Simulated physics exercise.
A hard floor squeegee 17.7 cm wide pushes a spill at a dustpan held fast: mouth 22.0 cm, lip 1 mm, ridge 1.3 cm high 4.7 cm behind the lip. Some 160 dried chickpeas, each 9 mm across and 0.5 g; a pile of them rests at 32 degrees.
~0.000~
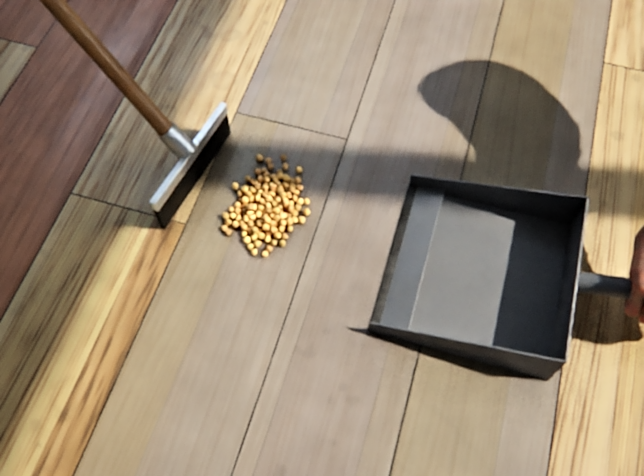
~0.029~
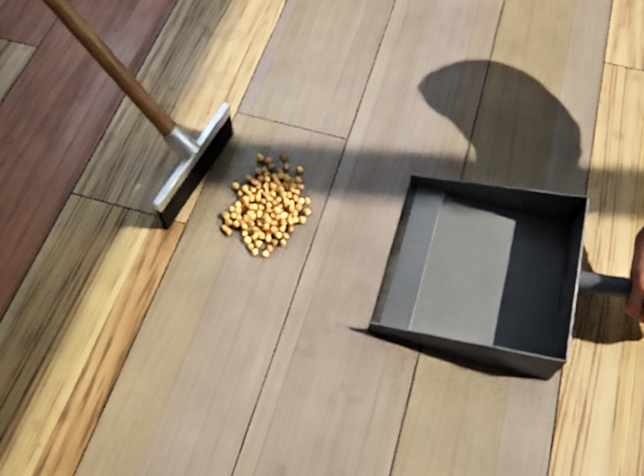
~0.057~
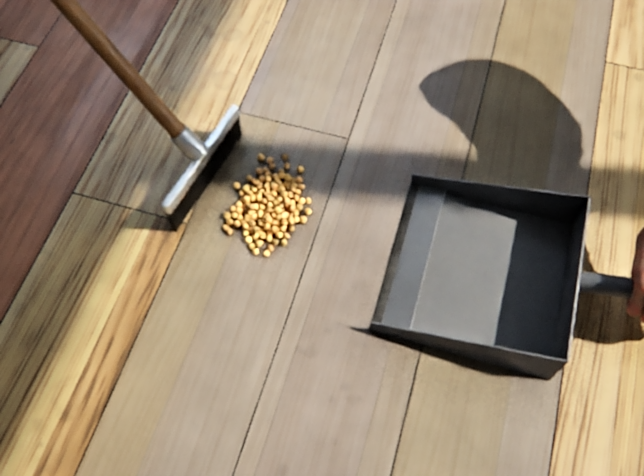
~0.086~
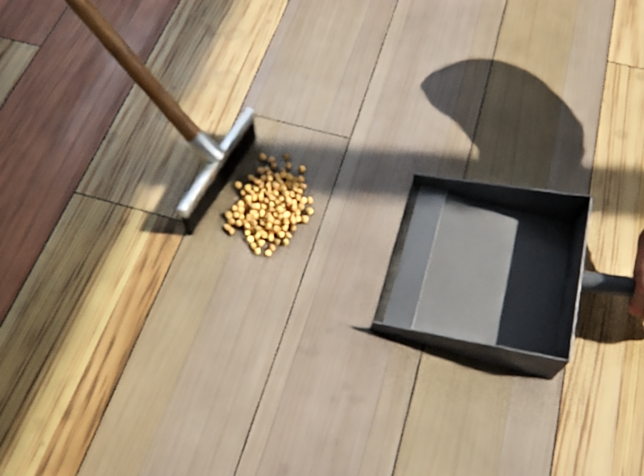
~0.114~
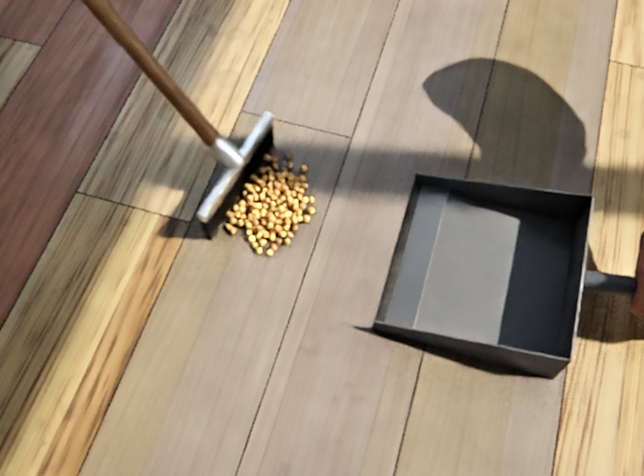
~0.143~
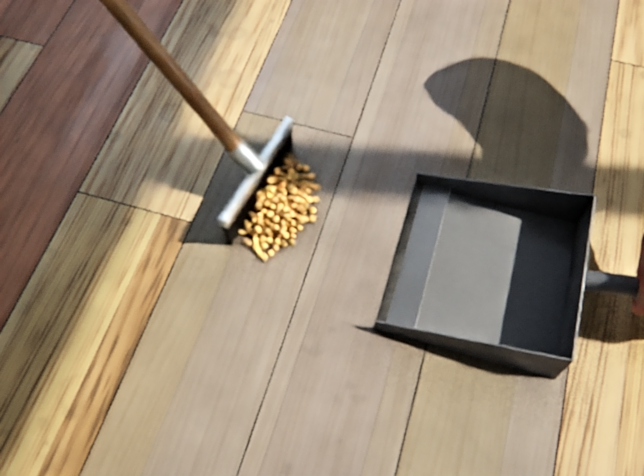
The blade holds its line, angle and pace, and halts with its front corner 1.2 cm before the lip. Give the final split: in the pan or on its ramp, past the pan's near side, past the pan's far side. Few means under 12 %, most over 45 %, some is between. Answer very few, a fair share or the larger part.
Pan: The larger part, near side: Very few, far side: Very few.
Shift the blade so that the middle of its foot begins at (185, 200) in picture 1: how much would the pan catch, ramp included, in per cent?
Some 55 per cent.
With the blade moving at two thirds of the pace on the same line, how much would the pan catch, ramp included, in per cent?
Then about 35 per cent.
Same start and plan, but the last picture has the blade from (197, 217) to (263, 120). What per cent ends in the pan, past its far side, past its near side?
Pan 35, far 0, near 5.
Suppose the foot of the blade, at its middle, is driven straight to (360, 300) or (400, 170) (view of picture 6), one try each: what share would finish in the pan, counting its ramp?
About 45 and 20 per cent.
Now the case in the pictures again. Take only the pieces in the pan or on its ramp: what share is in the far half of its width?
About 50 per cent.
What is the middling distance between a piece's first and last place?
Roughly 20 cm.
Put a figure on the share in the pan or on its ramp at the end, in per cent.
About 50 per cent.
Then, at 0.25 s, middle of the blade 10 cm from the lip; 0 % over the lip, far side 0 %, near side 0 %.
After 0.32 s, middle of the blade 4 cm from the lip; 5 % over the lip, far side 5 %, near side 5 %.
Then, at 0.53 s, middle of the blade 3 cm from the lip; 55 % over the lip, far side 5 %, near side 5 %.
By 1.0 s all is still; pan 50 %, near side 5 %, far side 5 %, in front of the lip or behind the blade 40 %.
